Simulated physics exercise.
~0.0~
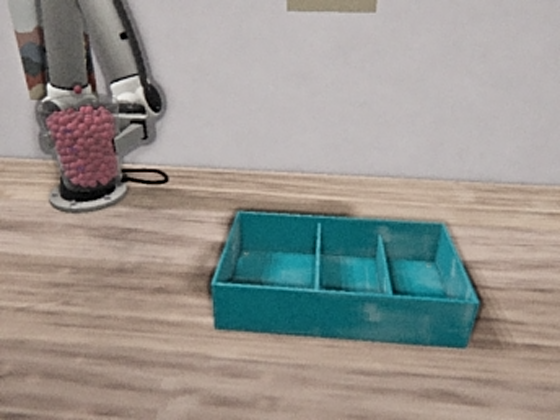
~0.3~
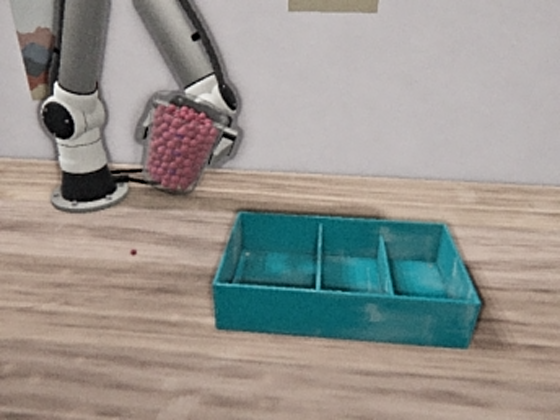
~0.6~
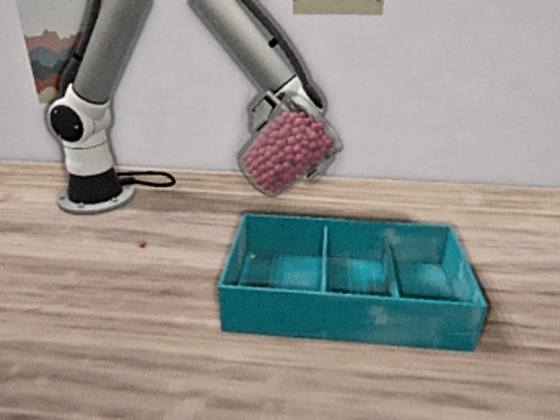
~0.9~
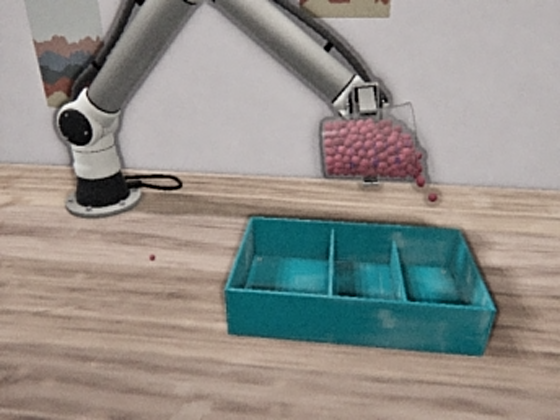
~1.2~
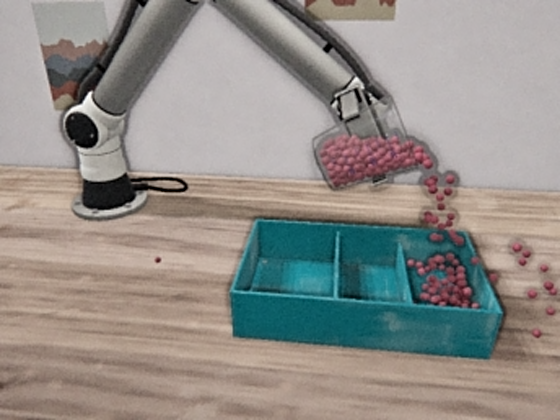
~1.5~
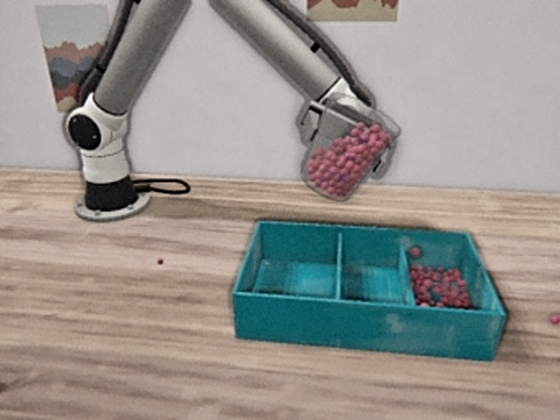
A teal box with three compartments sits on a pale wooden table, seen from the front and slightly above, while a grey and white robot arm stands at the back left against a plain wall. The arm grips a clear cup full of pinkish-red beads and carries it right, leaving one stray bead on the table. Above the box it tips the cup onto its side, and beads pour into the right compartment, some scattering past the box's right edge. The arm then tilts the cup back, stopping the flow. Many beads remain in the cup, with a pile in the right compartment.
